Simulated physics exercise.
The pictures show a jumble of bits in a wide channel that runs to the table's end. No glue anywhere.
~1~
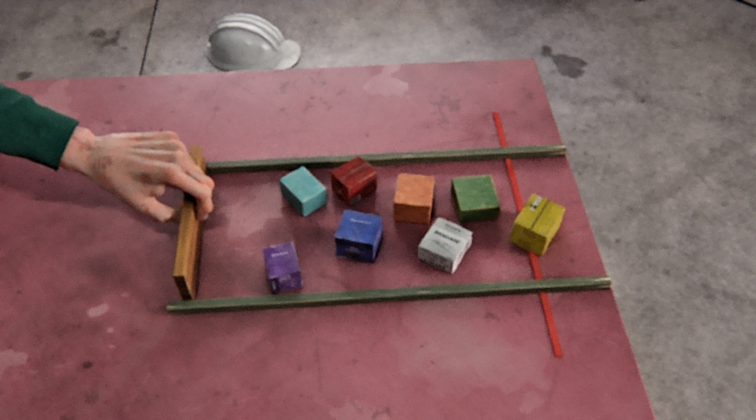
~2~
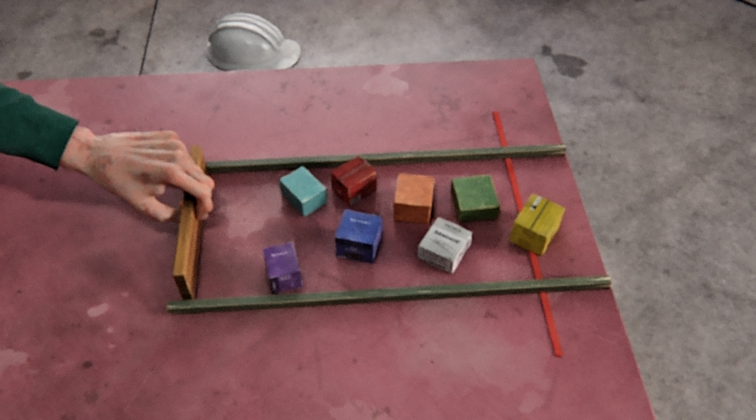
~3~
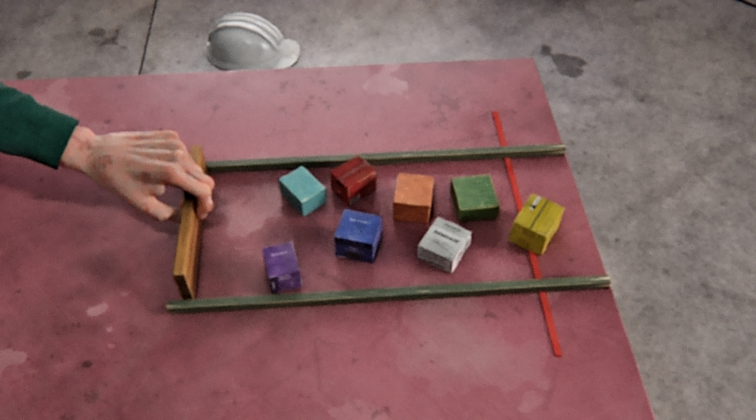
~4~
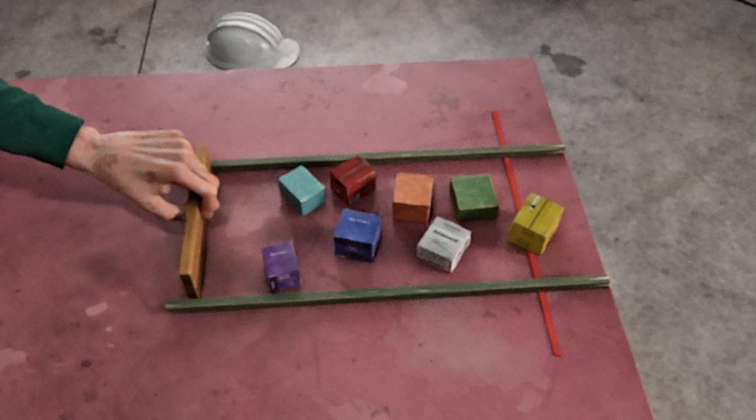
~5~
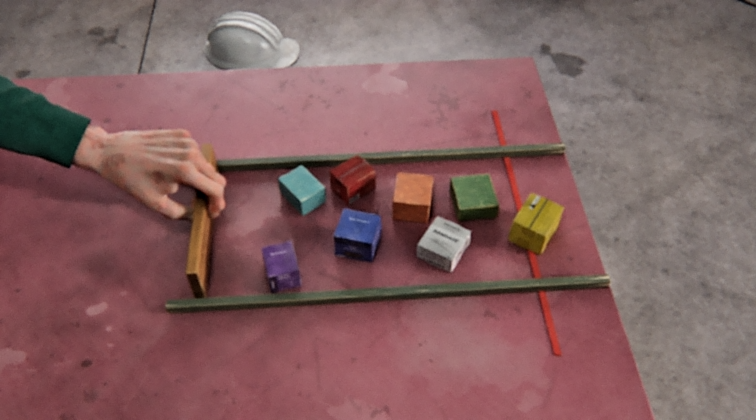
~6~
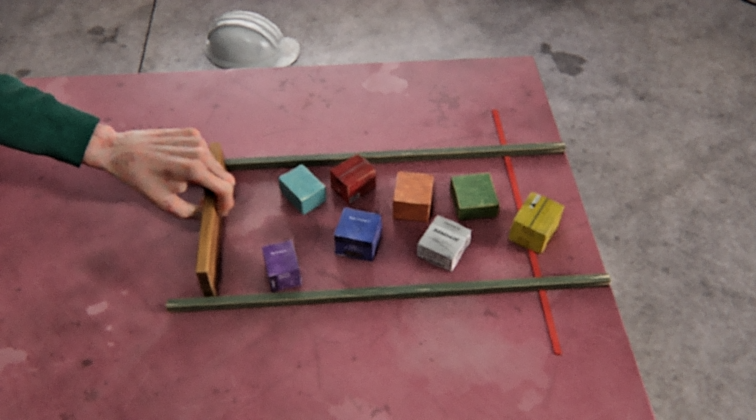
We see a hand holding a wooden board upright at the left of a channel between two rails on a reddish table, then sliding it slightly right toward eight scattered coloured blocks, which stay in place.
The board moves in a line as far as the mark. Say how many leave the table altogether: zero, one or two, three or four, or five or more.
As it turns out, the number that fall off is one or two.
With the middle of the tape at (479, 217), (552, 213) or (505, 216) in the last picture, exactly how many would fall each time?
It would be 0, 5 and 2.
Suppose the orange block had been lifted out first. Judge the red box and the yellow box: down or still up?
The red box stays on; the yellow box is lost.
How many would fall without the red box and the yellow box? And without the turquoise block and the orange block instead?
The counts: 1 and 1.
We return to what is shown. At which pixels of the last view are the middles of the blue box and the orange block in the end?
About (548, 220), and the other about (567, 190).
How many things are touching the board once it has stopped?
3 of them.
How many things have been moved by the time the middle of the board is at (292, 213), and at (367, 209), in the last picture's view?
The counts are 2 and 5.
Soon after, none off yet; yellow box at rest near (536, 223); green block at rest near (474, 196); white box at rest near (444, 243).
After that, none off yet; yellow box moving near (543, 225); green block displaced about its own width near (512, 195); white box displaced about its own width near (493, 249).
In the end, the number that fall off is one or two; gone, green block and yellow box.
